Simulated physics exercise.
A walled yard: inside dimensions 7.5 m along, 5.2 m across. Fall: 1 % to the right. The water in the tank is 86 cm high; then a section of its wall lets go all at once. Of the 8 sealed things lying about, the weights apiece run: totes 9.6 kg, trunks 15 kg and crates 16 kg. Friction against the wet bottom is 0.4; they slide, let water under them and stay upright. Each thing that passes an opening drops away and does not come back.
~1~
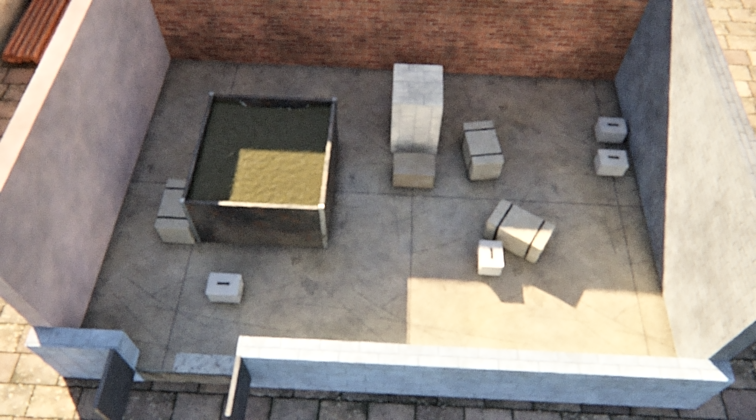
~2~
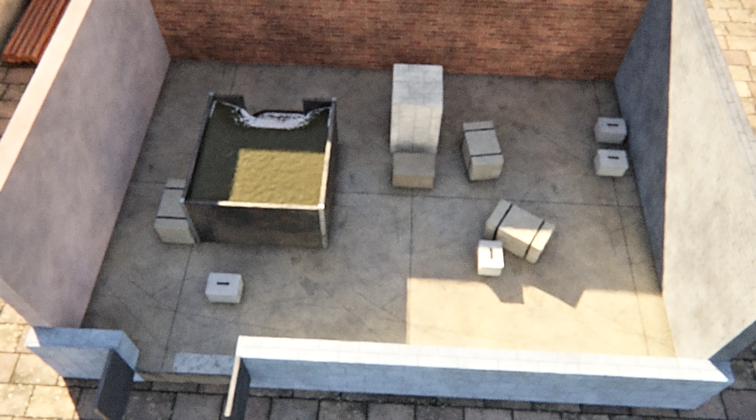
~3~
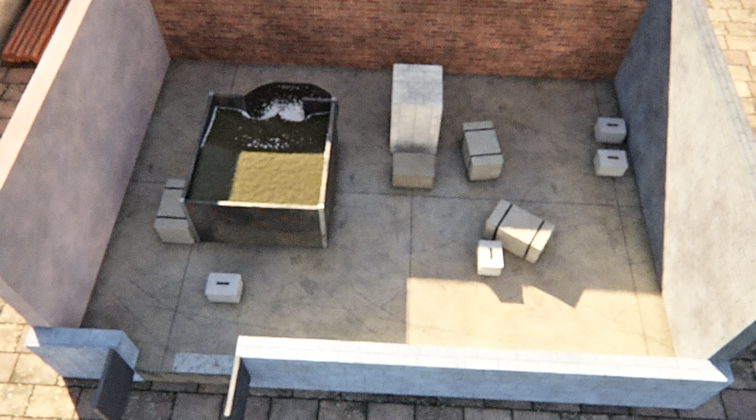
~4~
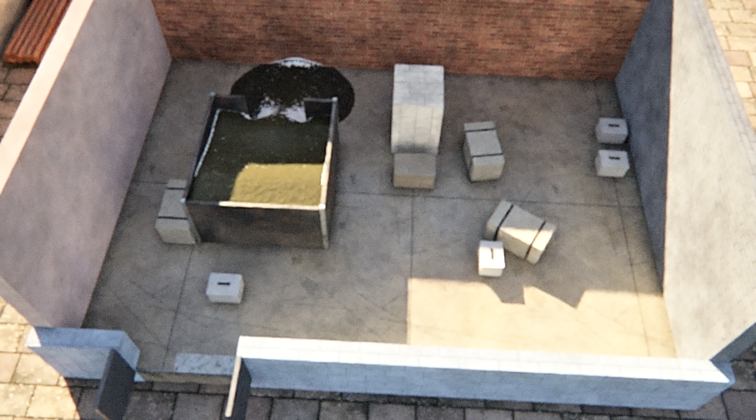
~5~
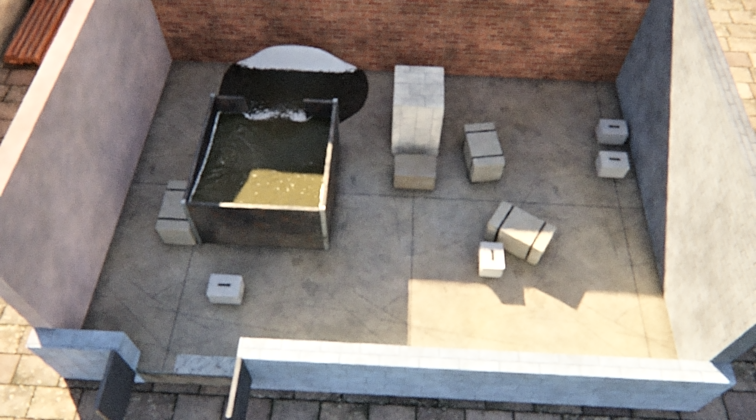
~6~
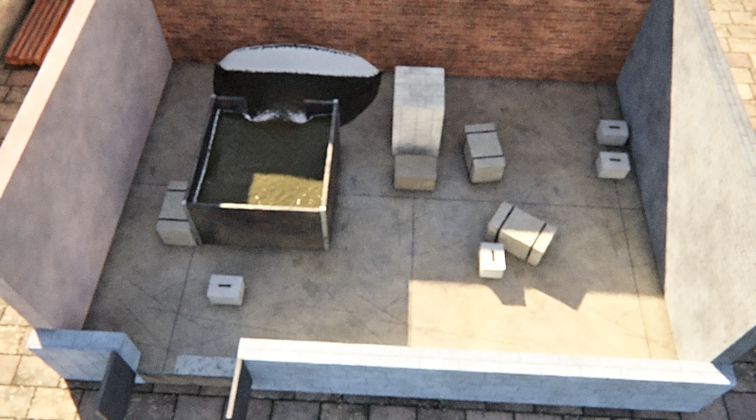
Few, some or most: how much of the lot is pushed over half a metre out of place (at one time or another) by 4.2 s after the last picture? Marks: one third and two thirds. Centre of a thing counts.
That comes to from one to two thirds.
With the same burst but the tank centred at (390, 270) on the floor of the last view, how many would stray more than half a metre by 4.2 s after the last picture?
So the tally would be 5.
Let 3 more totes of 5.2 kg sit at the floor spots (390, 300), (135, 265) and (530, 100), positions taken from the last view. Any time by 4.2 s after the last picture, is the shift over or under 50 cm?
In that order: Under, past it, more.
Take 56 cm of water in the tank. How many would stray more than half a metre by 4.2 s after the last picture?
That would make 3 of them.
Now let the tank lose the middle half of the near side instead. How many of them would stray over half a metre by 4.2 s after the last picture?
In that case the number is 4.
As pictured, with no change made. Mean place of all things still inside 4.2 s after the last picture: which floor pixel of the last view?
Roughly at (474, 241).
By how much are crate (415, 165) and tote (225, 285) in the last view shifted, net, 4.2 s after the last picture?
0 cm, then 0 cm.
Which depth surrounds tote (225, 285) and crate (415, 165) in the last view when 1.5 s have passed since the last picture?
0 and 0 cm.
Then, 0.4 s after the last picture 0 of 8 are over 50 cm from their spots; 0 afloat.
Then, 1.5 s after the last picture 0 of 8 are over 50 cm from their spots; 0 afloat.
Then, 2.8 s after the last picture 3 of 8 are over 50 cm from their spots; 1 afloat.
Then, 4.2 s after the last picture 3 of 8 are over 50 cm from their spots, and 3 have been at some point; 0 afloat.
